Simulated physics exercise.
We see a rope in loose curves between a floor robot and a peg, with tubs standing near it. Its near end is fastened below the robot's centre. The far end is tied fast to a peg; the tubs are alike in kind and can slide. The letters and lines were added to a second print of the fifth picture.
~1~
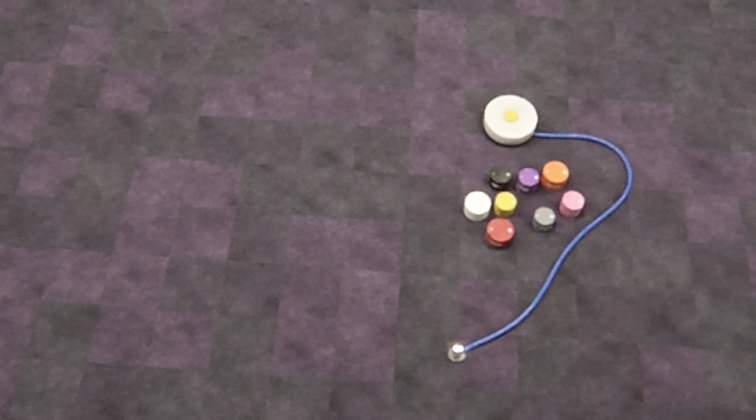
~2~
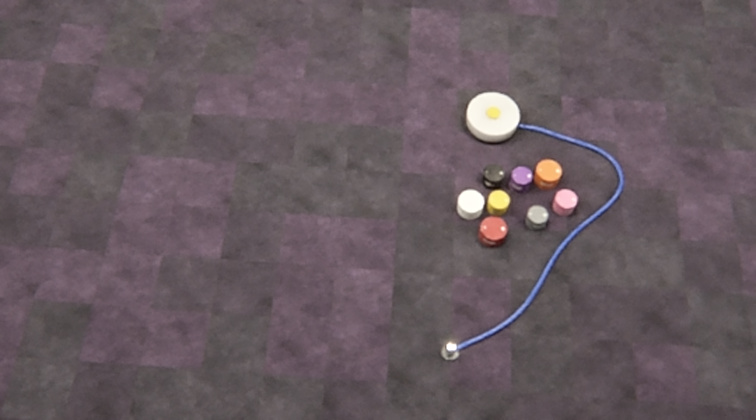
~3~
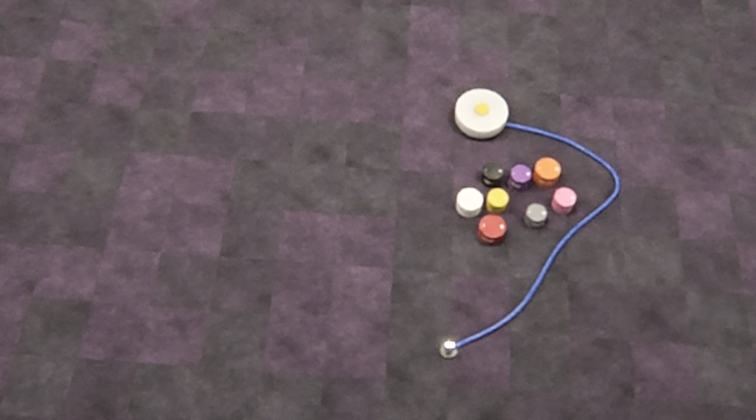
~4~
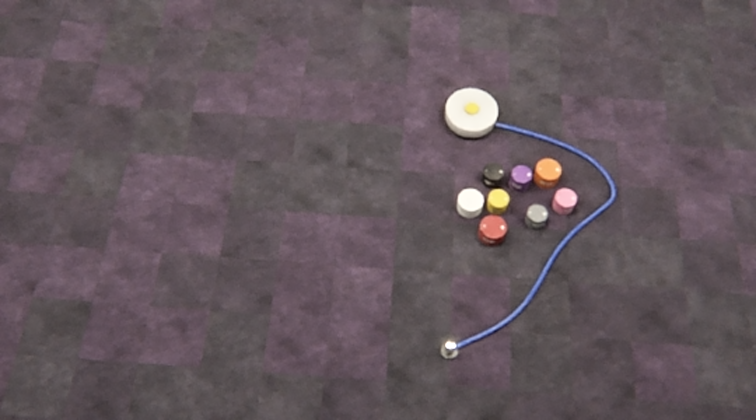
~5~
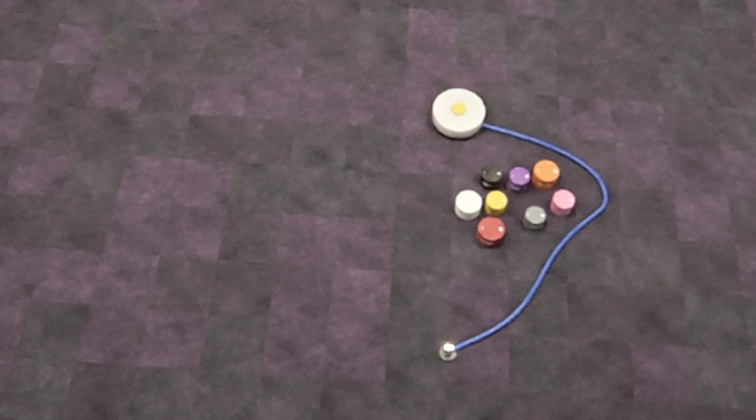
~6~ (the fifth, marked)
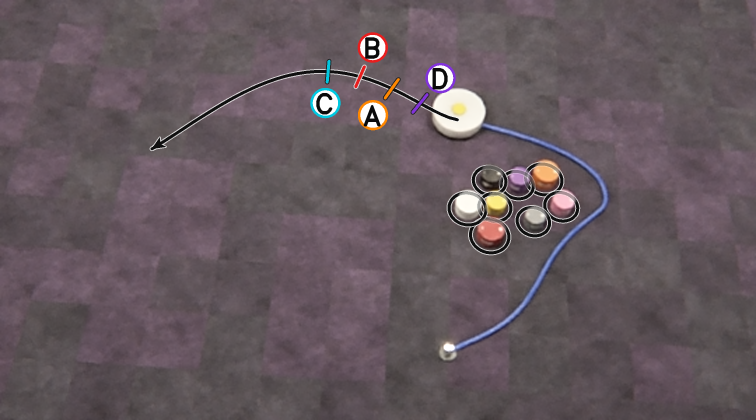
In this clip, a round white device with a yellow centre moves slowly leftward, drawing one end of a curved blue cord with it, while the cord's other end and a cluster of small coloured tubs stay almost in place.
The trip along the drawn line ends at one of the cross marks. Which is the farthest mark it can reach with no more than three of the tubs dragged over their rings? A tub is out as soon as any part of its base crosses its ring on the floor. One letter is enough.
A is the last stop within the limit.
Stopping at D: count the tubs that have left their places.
The count is none.
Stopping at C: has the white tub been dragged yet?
Yes.
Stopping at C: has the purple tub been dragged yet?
Yes.
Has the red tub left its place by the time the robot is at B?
By then, no.
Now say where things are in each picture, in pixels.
Pink tub (572, 204); purple tub (528, 182); grey tub (544, 220), in the first frame.
Robot (492, 118); black tub (493, 177), in the second frame.
Robot (481, 115); red tub (492, 230), in the third frame.
Robot (471, 114); peg (450, 348), in the fourth frame.
Robot (458, 114); pink tub (563, 203); purple tub (519, 181); grey tub (534, 218), in the fifth frame.
On the marked copy, A at (392, 89); B at (360, 77); C at (328, 72); D at (420, 103); the route from (457, 120) via (298, 74) to (152, 149).
With A. Early on, robot (433, 105).
Further on, robot (412, 93).
At the end, robot (392, 83); orange tub (541, 177); pink tub (542, 198); one over the rings.
As for the rest, B has five over the rings; C has seven over the rings; D is within the limit but short.
